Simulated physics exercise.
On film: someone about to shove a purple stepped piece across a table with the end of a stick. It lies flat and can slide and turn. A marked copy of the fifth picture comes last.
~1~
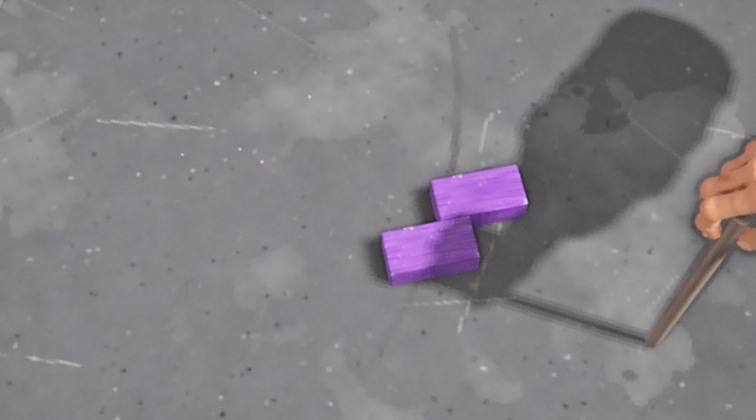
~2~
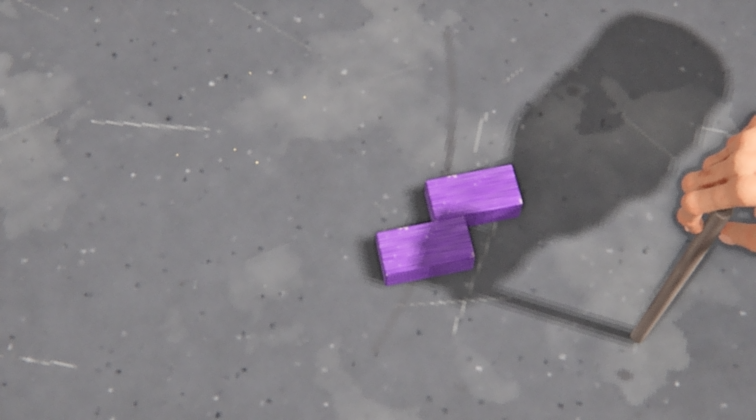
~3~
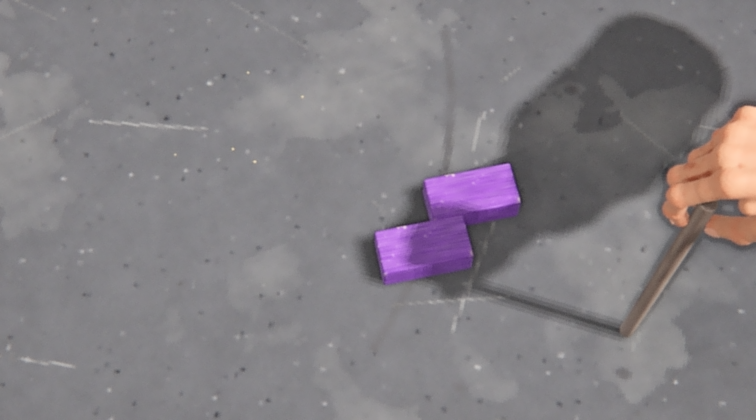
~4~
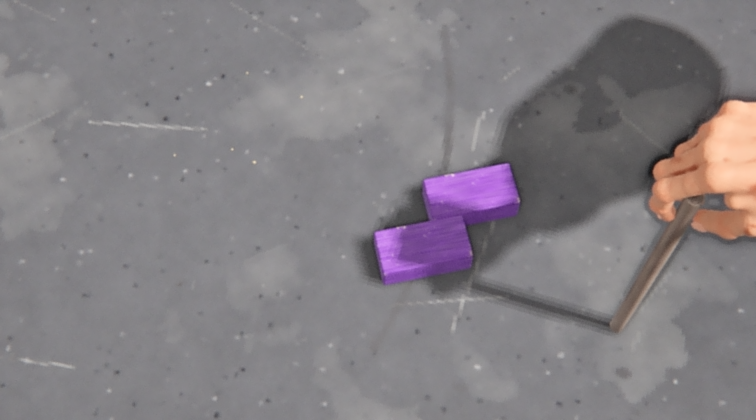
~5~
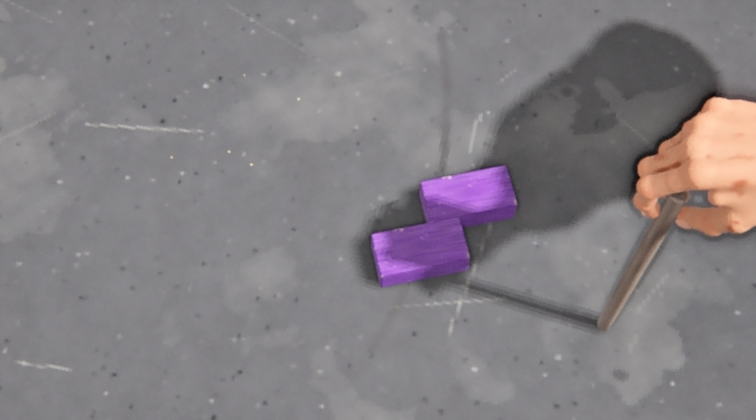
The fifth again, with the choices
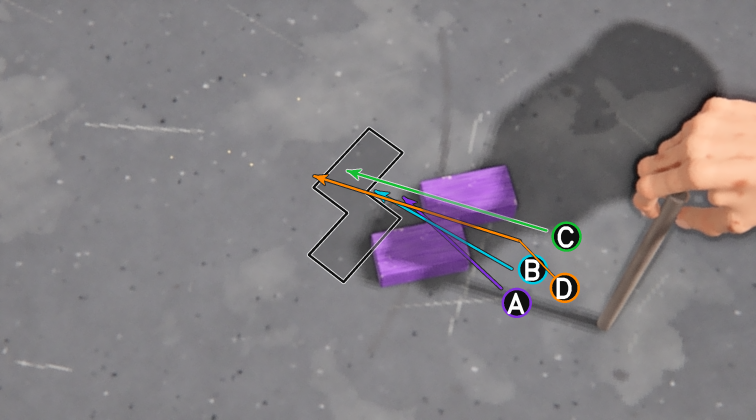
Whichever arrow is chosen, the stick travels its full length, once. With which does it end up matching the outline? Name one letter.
Choose stroke B.
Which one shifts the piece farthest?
Stroke D.
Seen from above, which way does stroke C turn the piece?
Anticlockwise.
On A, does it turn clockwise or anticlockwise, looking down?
Anticlockwise.
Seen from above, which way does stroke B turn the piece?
It turns anticlockwise.
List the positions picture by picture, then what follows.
The first frame shows purple stepped piece (479, 191).
The second frame shows purple stepped piece (474, 191).
The third frame shows purple stepped piece (472, 190).
The fourth frame shows purple stepped piece (472, 190).
The fifth frame shows purple stepped piece (469, 192).
On the copy, A from (501, 289) to (404, 197); B from (512, 269) to (376, 191); C from (546, 231) to (347, 171); D from (520, 241) to (314, 176).
On B. First, foot of the stick (462, 241), piece (465, 193).
Then, foot of the stick (413, 213), piece (409, 172).
Finally, foot of the stick (376, 192), piece (358, 156); it fills the outline.
By contrast, A leaves the piece out of the outline, at (396, 157); C leaves the piece out of the outline, at (319, 167); D leaves the piece out of the outline, at (285, 172).
